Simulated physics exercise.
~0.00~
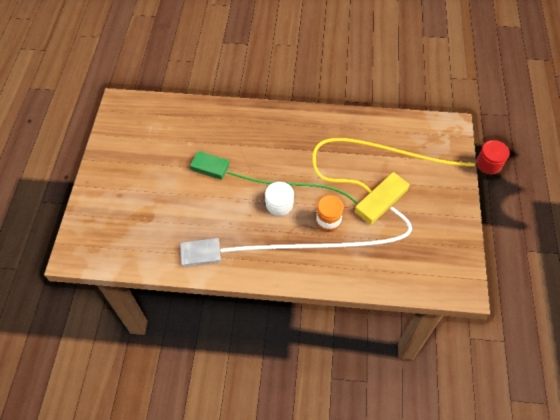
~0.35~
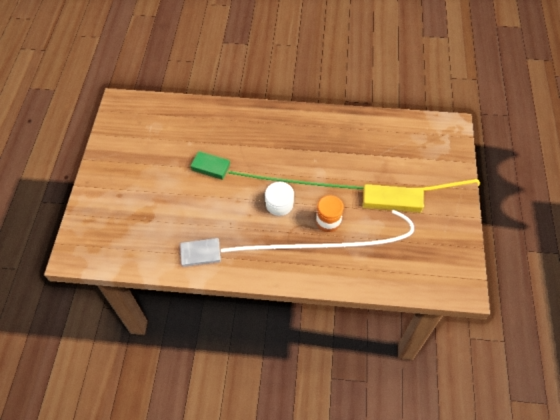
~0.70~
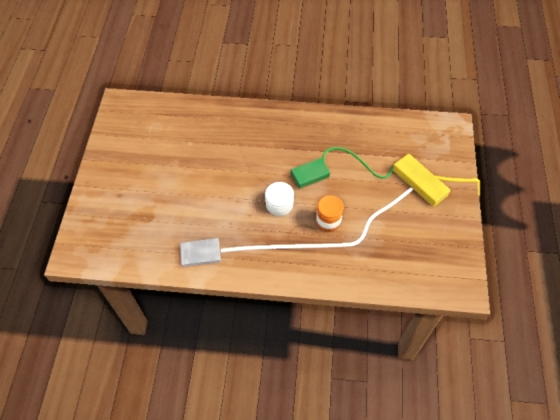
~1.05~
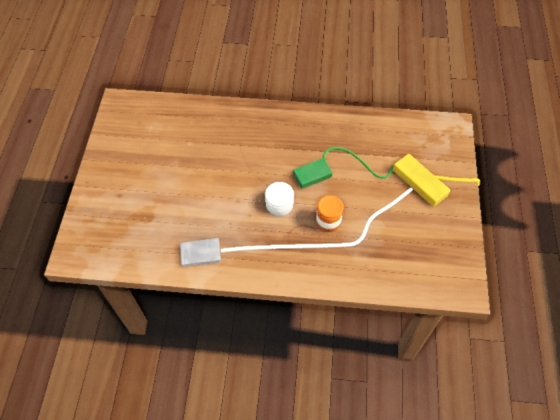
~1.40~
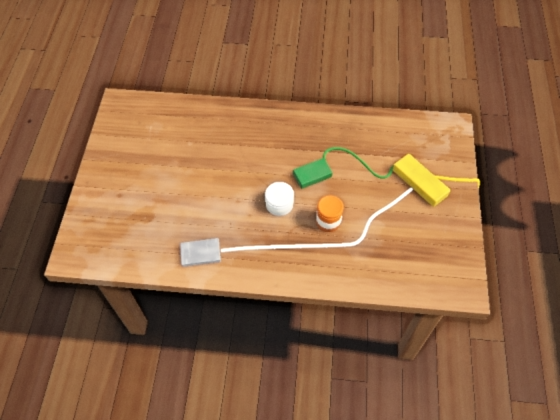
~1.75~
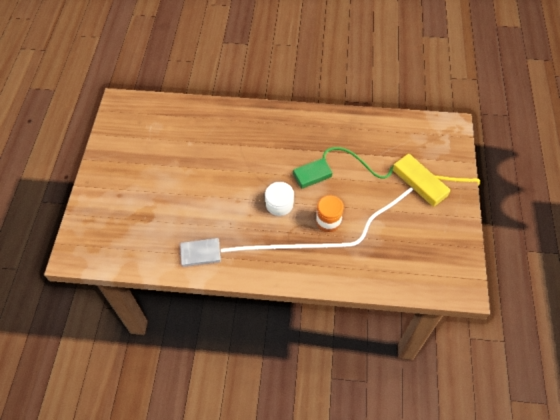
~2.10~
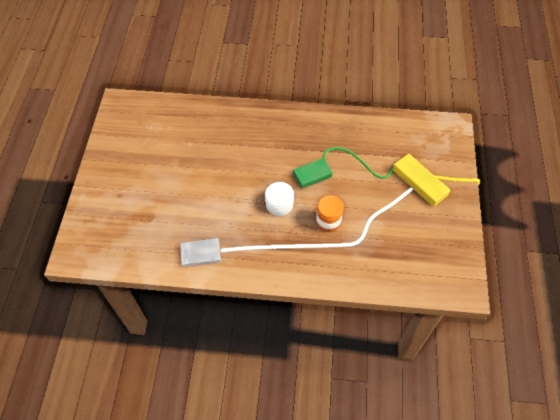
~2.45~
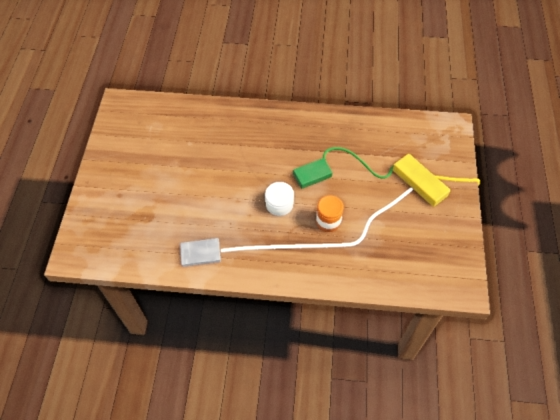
A red speaker sits at the right edge of a wooden table, joined by a yellow cable to a yellow strip, which also links to a green phone and a grey reader. The speaker drops out of sight over the edge, and its cable pulls taut as the strip turns and slides right. The green cable straightens, then the strip shifts farther right and tilts while the phone is drawn right behind it. The white canister, orange tin and grey reader stay put. Everything settles, with the strip near the right edge and the yellow cable hanging over it.
